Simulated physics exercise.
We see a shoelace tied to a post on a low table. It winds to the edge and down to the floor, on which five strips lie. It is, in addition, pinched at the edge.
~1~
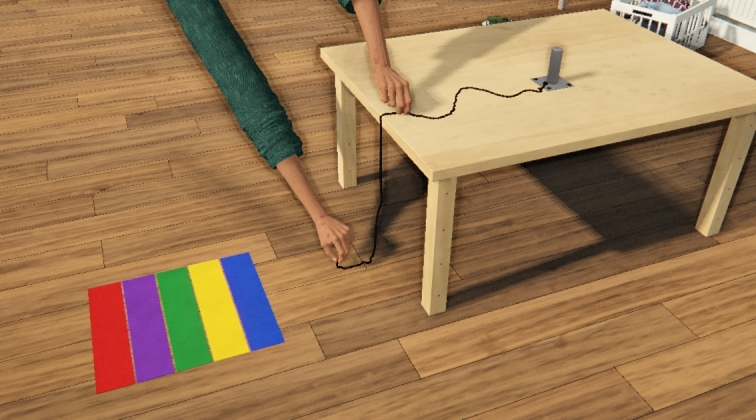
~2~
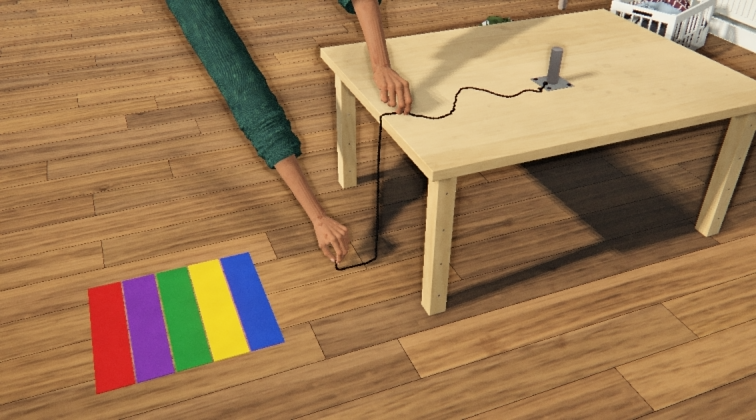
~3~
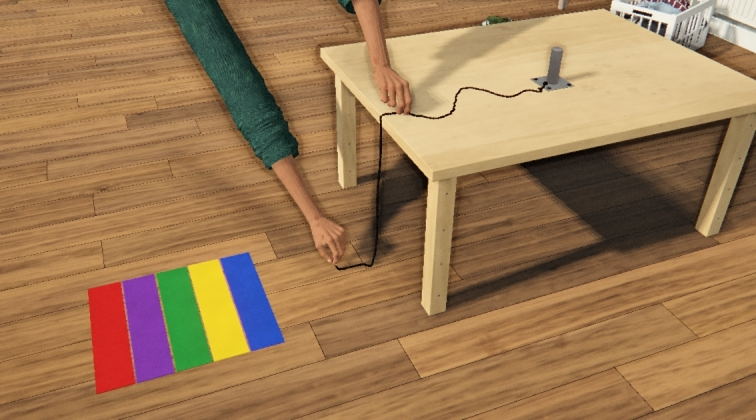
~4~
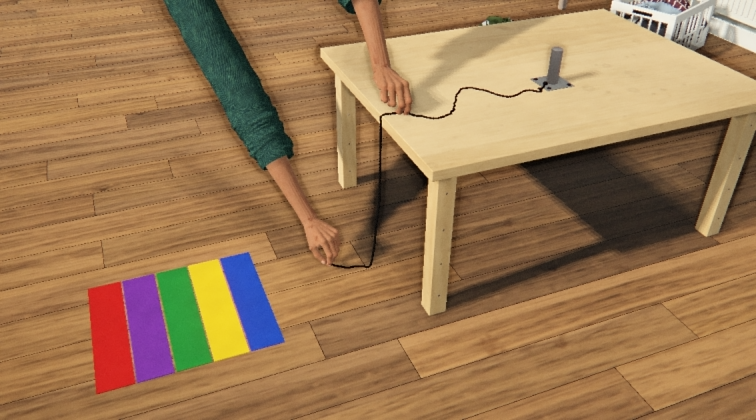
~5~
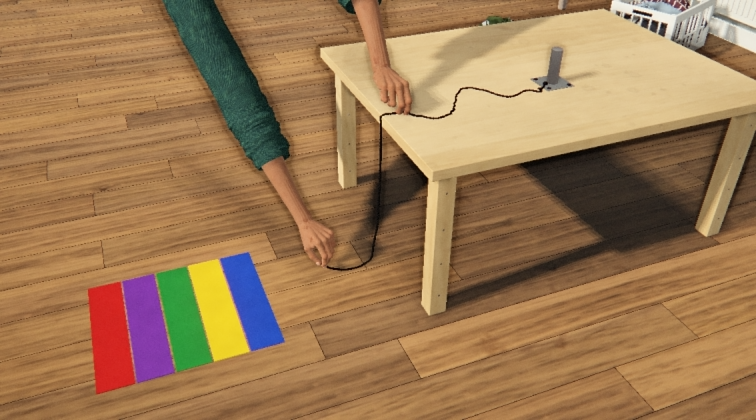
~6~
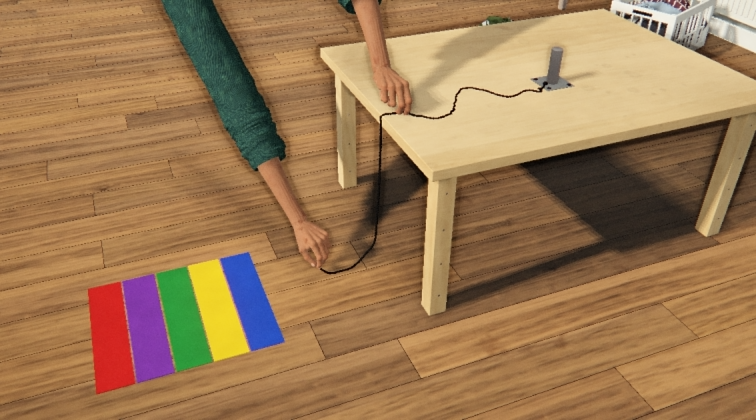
A hand drawing the end of a dark cord slightly left across the floor while another pinches it at the table edge.
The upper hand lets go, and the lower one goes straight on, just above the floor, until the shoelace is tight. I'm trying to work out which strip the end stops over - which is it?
It stops over the purple one.
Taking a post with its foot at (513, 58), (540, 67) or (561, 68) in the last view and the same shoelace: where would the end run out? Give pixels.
(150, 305), (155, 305) and (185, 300).
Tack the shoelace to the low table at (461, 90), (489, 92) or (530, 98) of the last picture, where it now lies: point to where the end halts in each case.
That would be (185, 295) for the first, (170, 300) for the second and (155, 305) for the third.
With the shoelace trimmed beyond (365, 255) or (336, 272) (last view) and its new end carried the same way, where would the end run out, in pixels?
In turn, around (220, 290) and around (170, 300).
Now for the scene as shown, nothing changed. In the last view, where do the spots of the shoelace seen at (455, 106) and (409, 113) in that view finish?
The first one ends up at (403, 109) and the second one at (348, 145).
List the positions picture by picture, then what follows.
End (338, 260); blue (261, 328); yellow (226, 337); green (190, 347); purple (152, 357); red (114, 368), in the first frame.
End (336, 260); shoelace through (532, 91) (470, 88) (448, 115) (381, 123) (378, 193) (376, 252), in the second frame.
End (333, 261), in the third frame.
End (327, 263); shoelace through (532, 91) (470, 88) (448, 115) (381, 123) (380, 193) (373, 252), in the fourth frame.
End (322, 264), in the fifth frame.
End (317, 265); shoelace through (532, 91) (470, 88) (448, 115) (381, 123) (379, 193) (368, 251), in the sixth frame.
Soon after, end near (194, 295); over green.
After that, end near (159, 304); over purple.
At the stop, end near (140, 308); over purple. It gets as far as the purple strip.
